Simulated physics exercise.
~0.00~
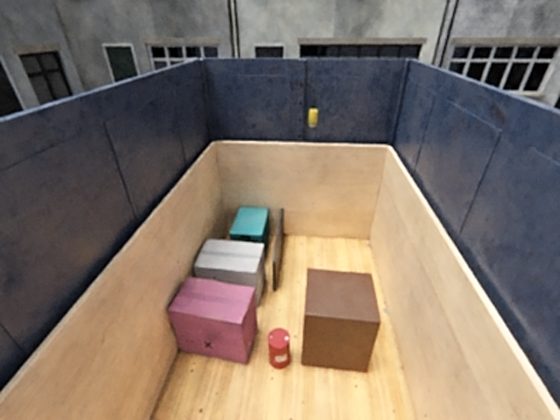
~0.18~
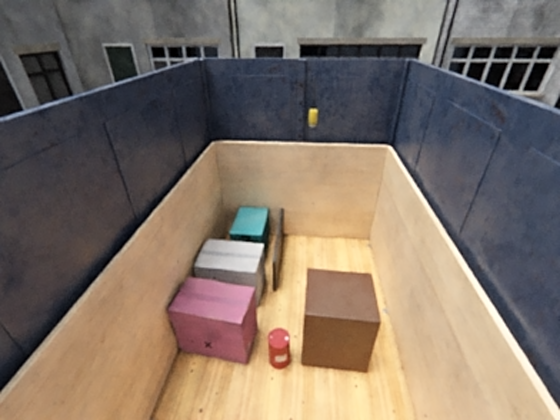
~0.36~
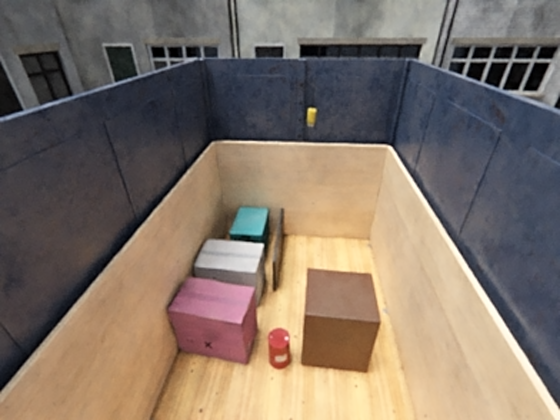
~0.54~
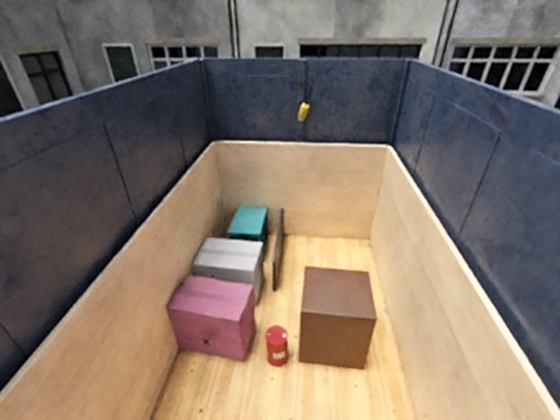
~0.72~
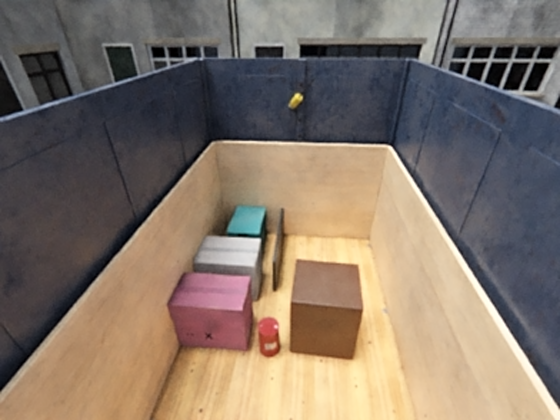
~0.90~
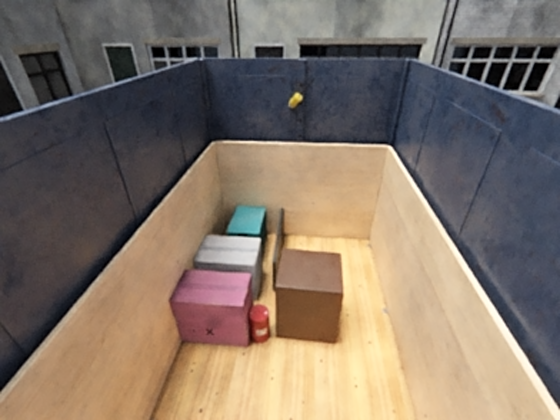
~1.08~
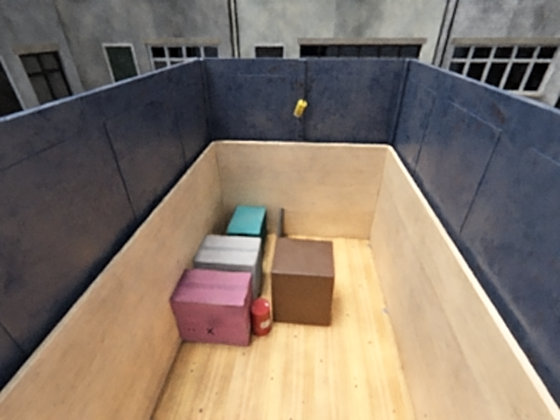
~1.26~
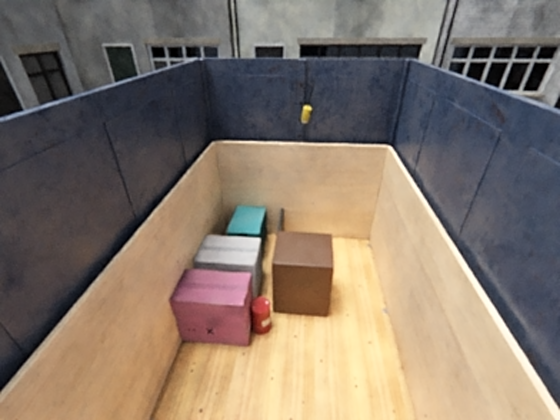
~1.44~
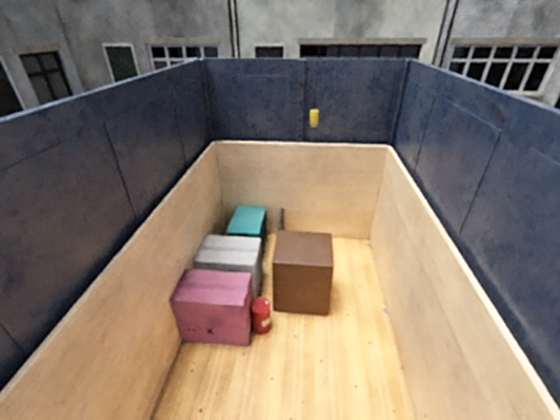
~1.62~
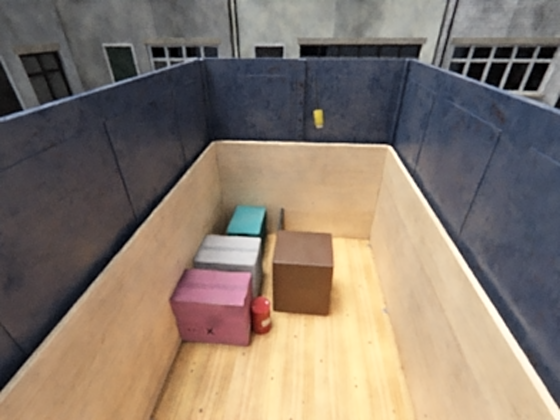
To begin with, a pink box, a white box and a turquoise chest stand along the left side of a van's load bay, with a low dark board beside them, a small red canister near the front and a large brown appliance to the right. After a still moment, the hanging yellow object swings left, and the appliance and canister begin sliding left and towards the cab. The pink box shifts slightly forwards. The canister comes up beside the pink box, while the appliance slides on further towards the cab. Finally everything rests upright, the brown appliance near the white box.
